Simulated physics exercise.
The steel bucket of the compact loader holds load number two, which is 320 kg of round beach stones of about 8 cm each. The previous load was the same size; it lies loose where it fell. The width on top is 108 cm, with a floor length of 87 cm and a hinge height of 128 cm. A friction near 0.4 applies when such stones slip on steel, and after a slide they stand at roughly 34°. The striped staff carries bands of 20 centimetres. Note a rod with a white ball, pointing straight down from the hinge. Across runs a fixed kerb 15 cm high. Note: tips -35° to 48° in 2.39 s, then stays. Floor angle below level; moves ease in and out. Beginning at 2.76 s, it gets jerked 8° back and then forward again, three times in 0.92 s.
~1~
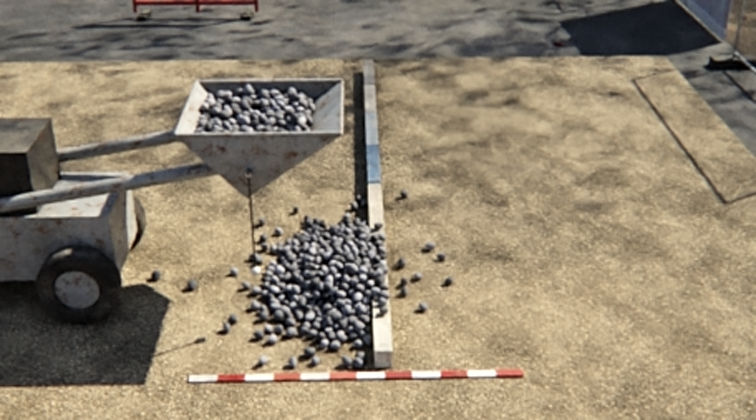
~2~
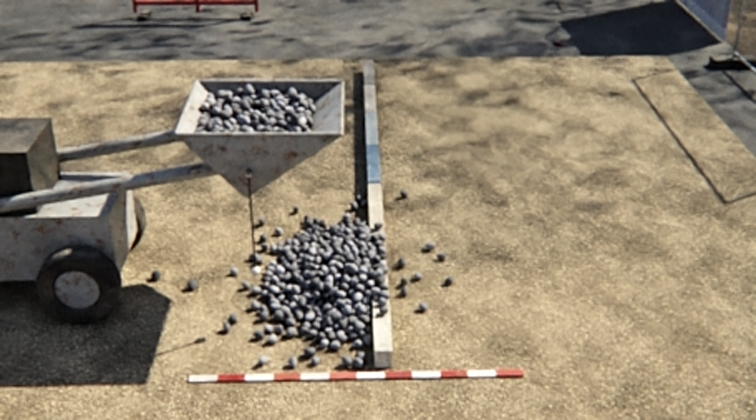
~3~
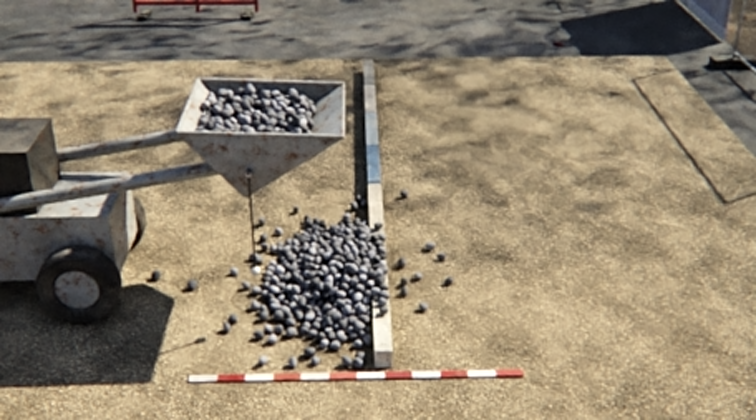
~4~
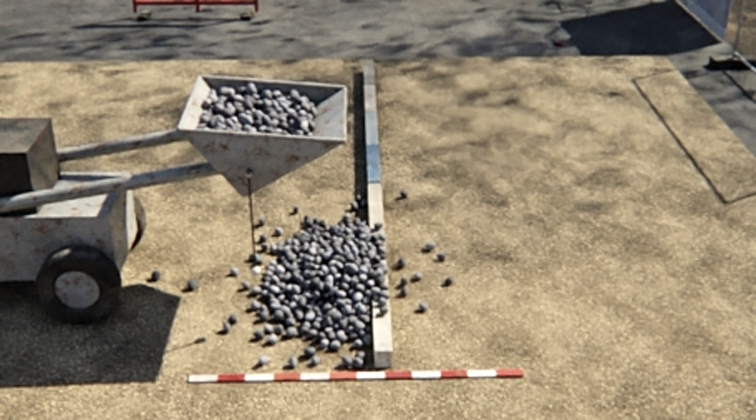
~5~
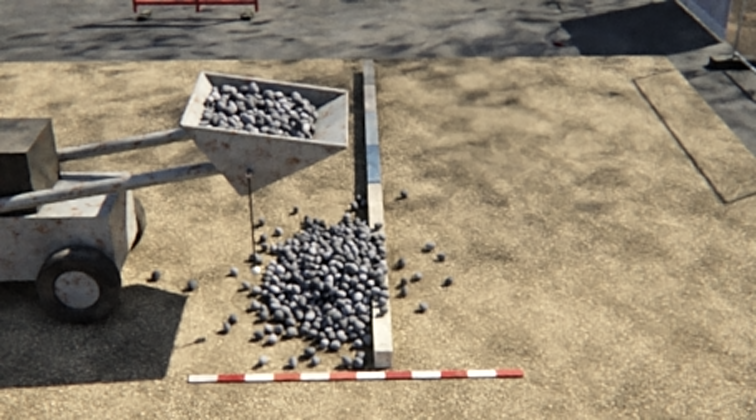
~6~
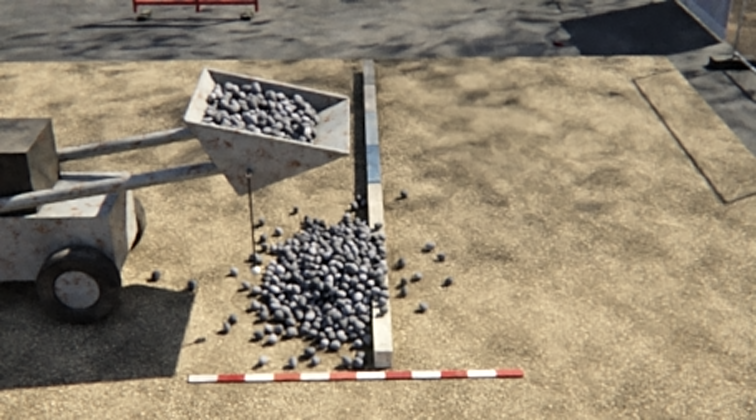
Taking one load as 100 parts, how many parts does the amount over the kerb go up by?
45 parts.
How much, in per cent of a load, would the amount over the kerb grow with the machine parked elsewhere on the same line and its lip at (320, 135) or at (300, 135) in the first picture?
I'd say close to 20 per cent for one and close to 5 per cent for the other, in that order.
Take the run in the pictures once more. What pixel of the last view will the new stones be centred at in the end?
Roughly pixel (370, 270) in the last view.
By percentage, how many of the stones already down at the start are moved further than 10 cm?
Estimate: 15 %, roughly.
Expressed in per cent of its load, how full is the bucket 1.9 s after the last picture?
Close to 0 per cent of the load.
Then, 1.2 s after the last picture the floor is at 35°; in per cent of one load, 70 in the bucket, 129 on this side of the kerb, 2 over the kerb; the foremost stones are at (421, 261).
Then, 1.9 s after the last picture the floor is at 48°; in per cent of one load, 0 in the bucket, 161 on this side of the kerb, 39 over the kerb; the foremost stones are at (508, 269).
Then, 3.5 s after the last picture the floor is at 48°; in per cent of one load, 0 in the bucket, 154 on this side of the kerb, 46 over the kerb; the foremost stones are at (557, 277).
Then, 6.1 s after the last picture the floor is at 48°; in per cent of one load, 0 in the bucket, 154 on this side of the kerb, 46 over the kerb; the foremost stones are at (557, 277). Net gain over the kerb, 45.
